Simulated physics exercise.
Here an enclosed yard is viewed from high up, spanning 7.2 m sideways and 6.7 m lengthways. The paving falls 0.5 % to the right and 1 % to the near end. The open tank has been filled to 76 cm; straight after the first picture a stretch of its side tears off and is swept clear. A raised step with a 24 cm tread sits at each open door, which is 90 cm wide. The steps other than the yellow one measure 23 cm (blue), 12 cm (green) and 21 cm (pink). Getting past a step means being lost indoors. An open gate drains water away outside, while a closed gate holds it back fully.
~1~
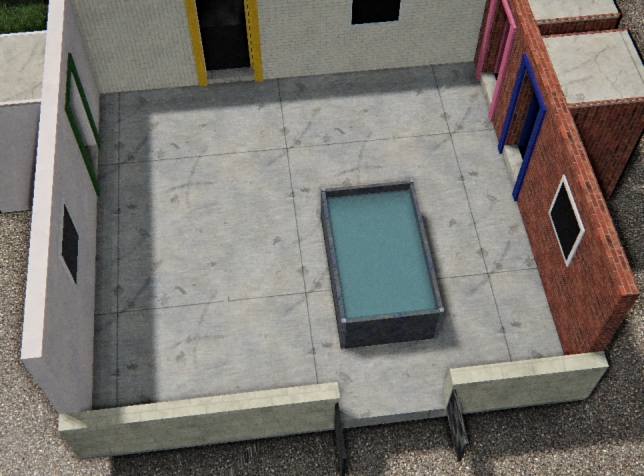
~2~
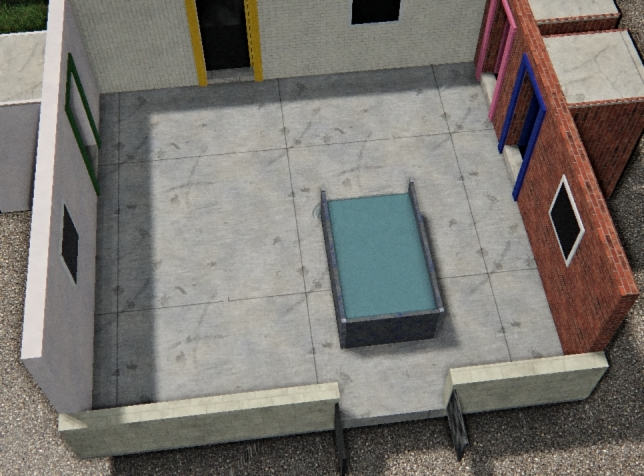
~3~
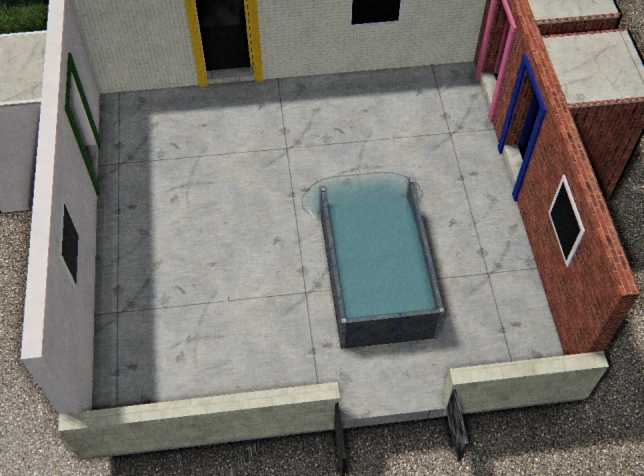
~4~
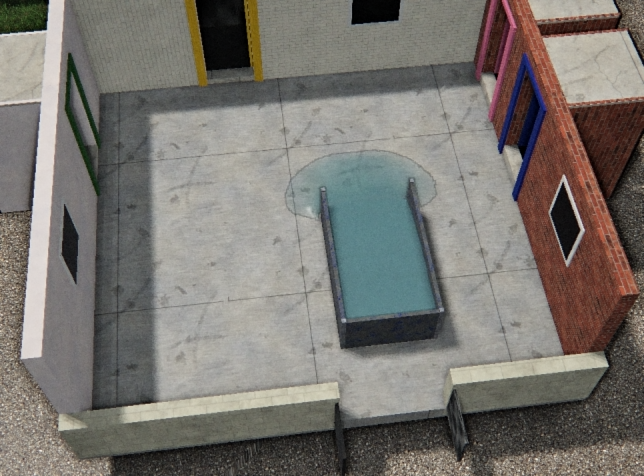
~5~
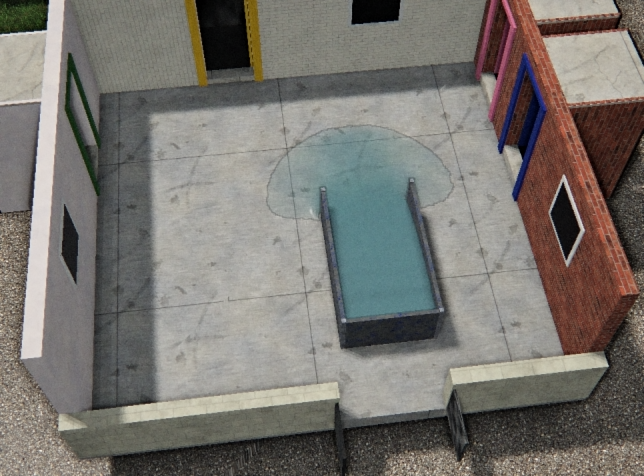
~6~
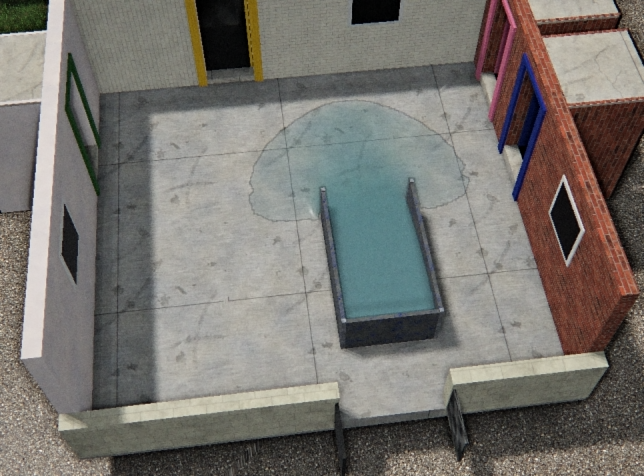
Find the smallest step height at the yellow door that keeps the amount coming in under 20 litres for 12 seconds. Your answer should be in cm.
The smallest height is roughly 13 cm.
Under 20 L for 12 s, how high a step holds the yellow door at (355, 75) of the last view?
Minimum: Close to 26 cm.
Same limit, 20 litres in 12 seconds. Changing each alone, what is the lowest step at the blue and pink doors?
About 5.5 cm at blue and 20 cm at pink.
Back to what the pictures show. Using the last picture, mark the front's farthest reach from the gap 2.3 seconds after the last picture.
The tip of the flood lies near (101, 94).
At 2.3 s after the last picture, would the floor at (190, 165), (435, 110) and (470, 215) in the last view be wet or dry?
In the order asked: Soaked, soaked, untouched.
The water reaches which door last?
It's the green door.
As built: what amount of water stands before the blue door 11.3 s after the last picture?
Some 5.0 centimetres.
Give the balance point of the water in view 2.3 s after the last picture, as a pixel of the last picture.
Approximately (345, 148).
Then, 0.7 s after the last picture water covers 30 % of the floor, deepest (32 cm) near (373, 210); it has not reached the yellow door.
Then, 2.3 s after the last picture water covers 40 % of the floor, deepest (34 cm) near (466, 63); 17 cm at the yellow door, 18 litres in over its 12 cm step.
Then, 11.3 s after the last picture water covers 100 % of the floor, deepest (12 cm) near (561, 379); 3 cm at the yellow door, 26 litres in over its 12 cm step.
At the yellow door as built, the water peaked near 19 cm, 1.7 s after the last picture.
With a step of 12 cm, 26 litres would have come in within the 12 s; with 16 cm, 7 litres. So under 20 litres takes about 13 cm.
